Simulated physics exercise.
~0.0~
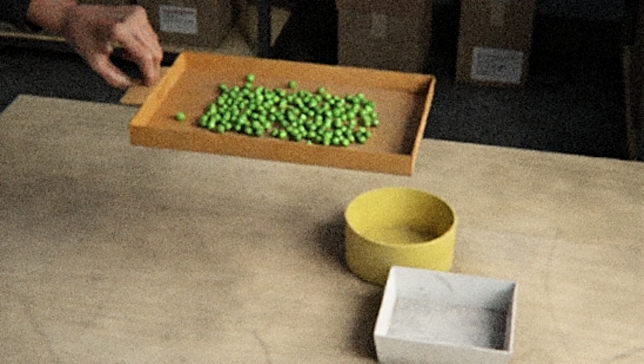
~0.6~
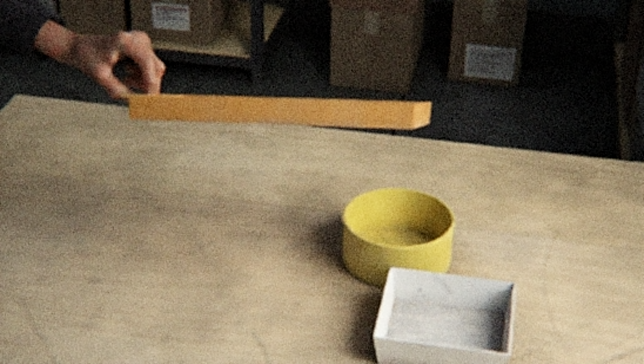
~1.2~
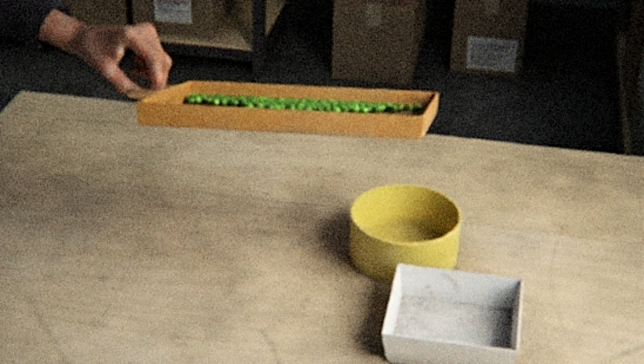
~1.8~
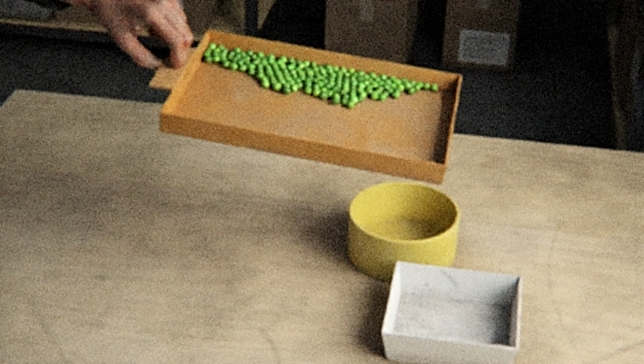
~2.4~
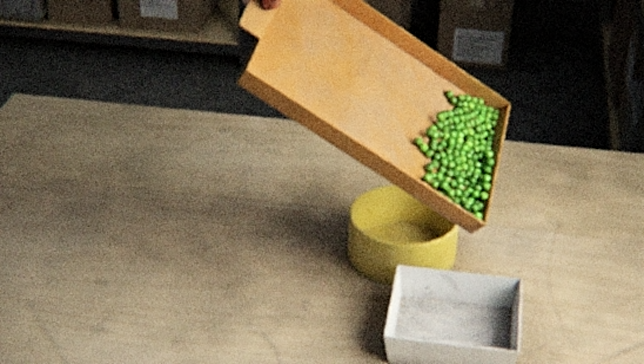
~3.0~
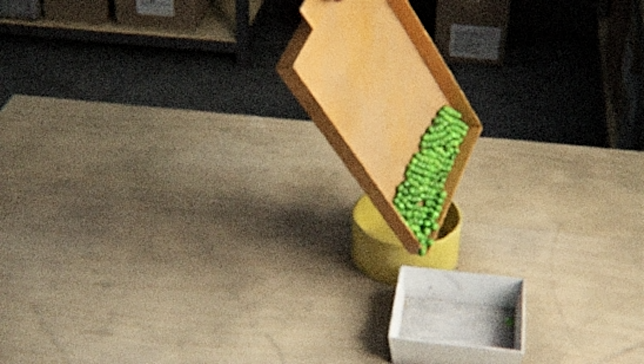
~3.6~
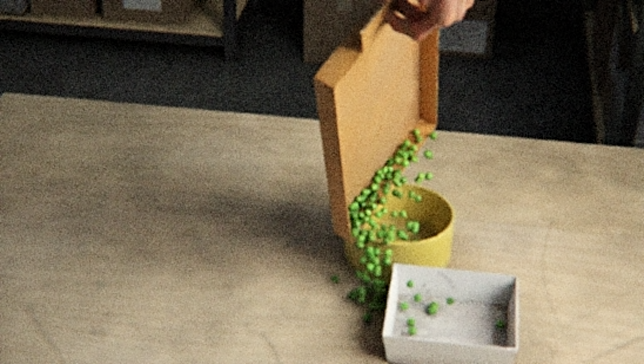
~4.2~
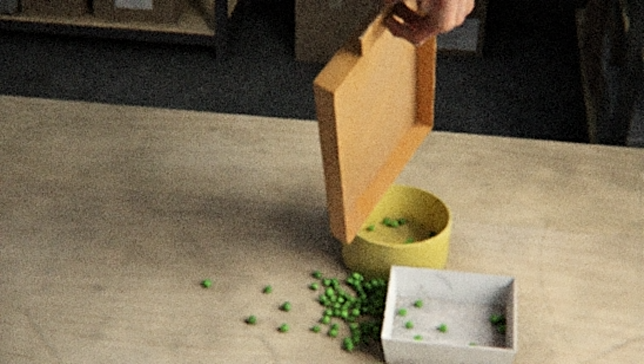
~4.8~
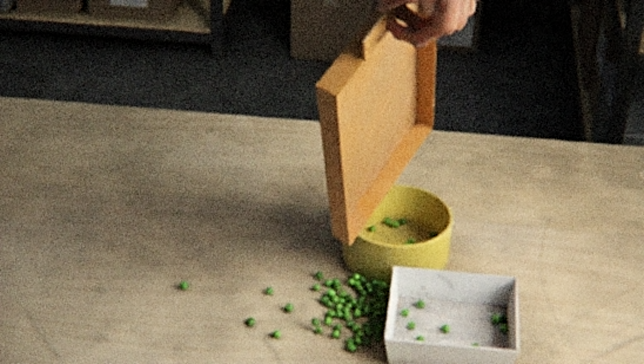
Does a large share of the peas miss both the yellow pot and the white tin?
Yes, a large share of the peas ends up outside on the table, mostly in a cluster beside the white tin. The yellow pot catches a good share too, while the tin gets only a few.
